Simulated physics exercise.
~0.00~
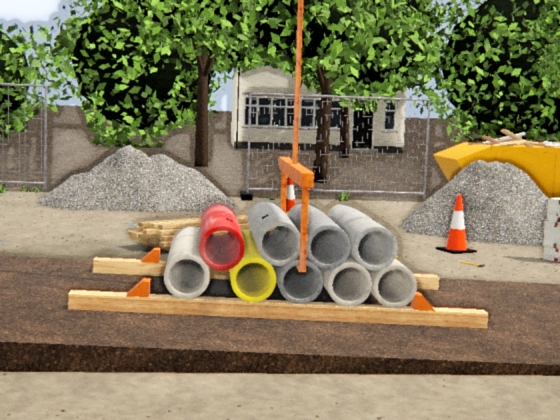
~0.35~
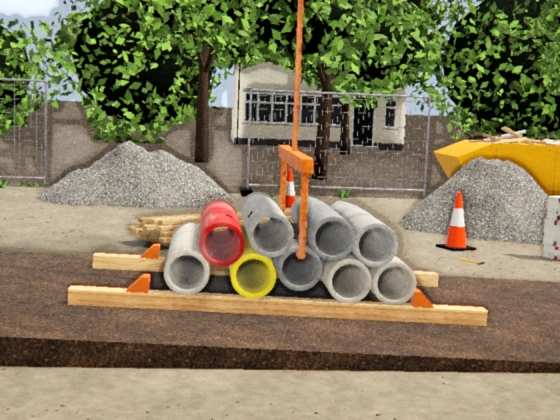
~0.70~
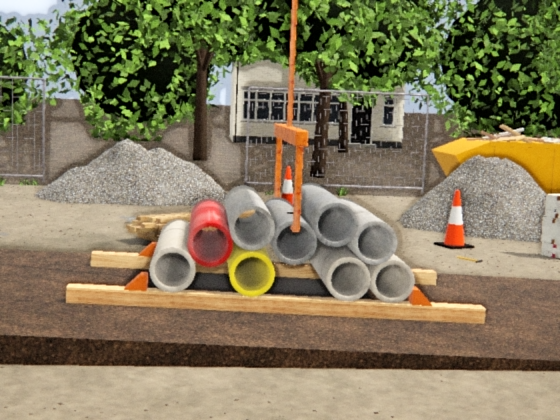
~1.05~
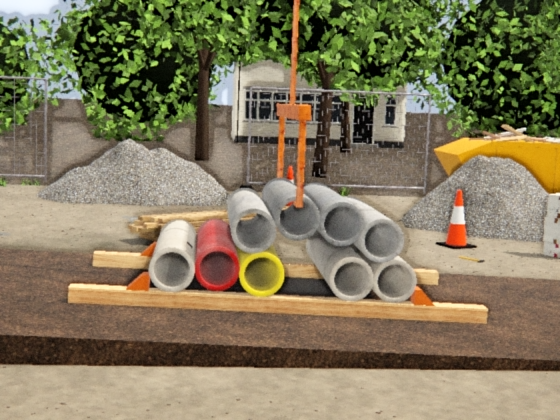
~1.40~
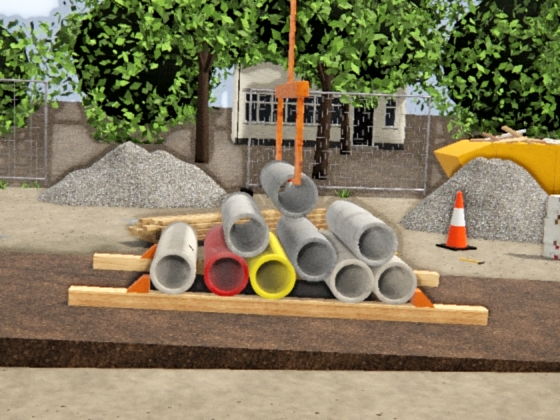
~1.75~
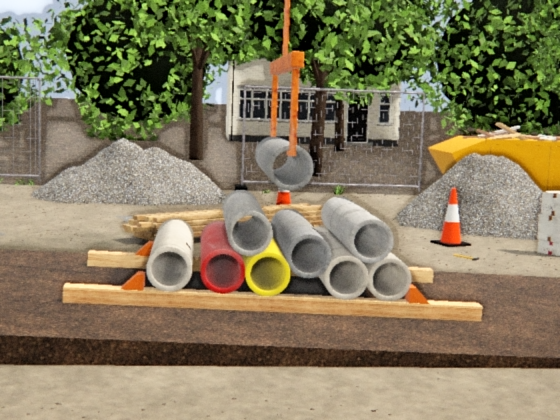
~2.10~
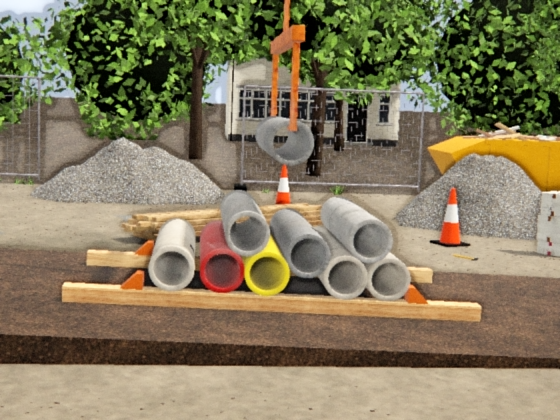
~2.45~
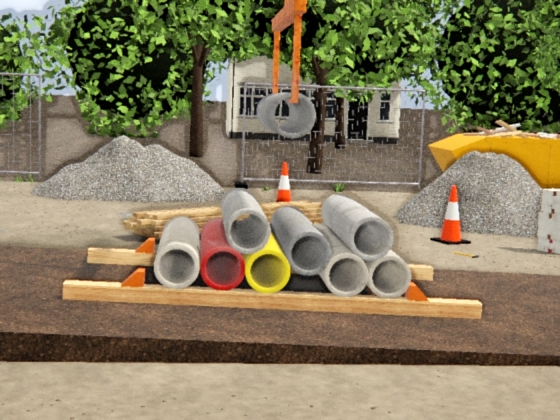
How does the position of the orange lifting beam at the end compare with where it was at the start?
At the start the beam is just above the stack of pipes. By the end it is much higher, up near the tree foliage, with a grey pipe hanging beneath it.
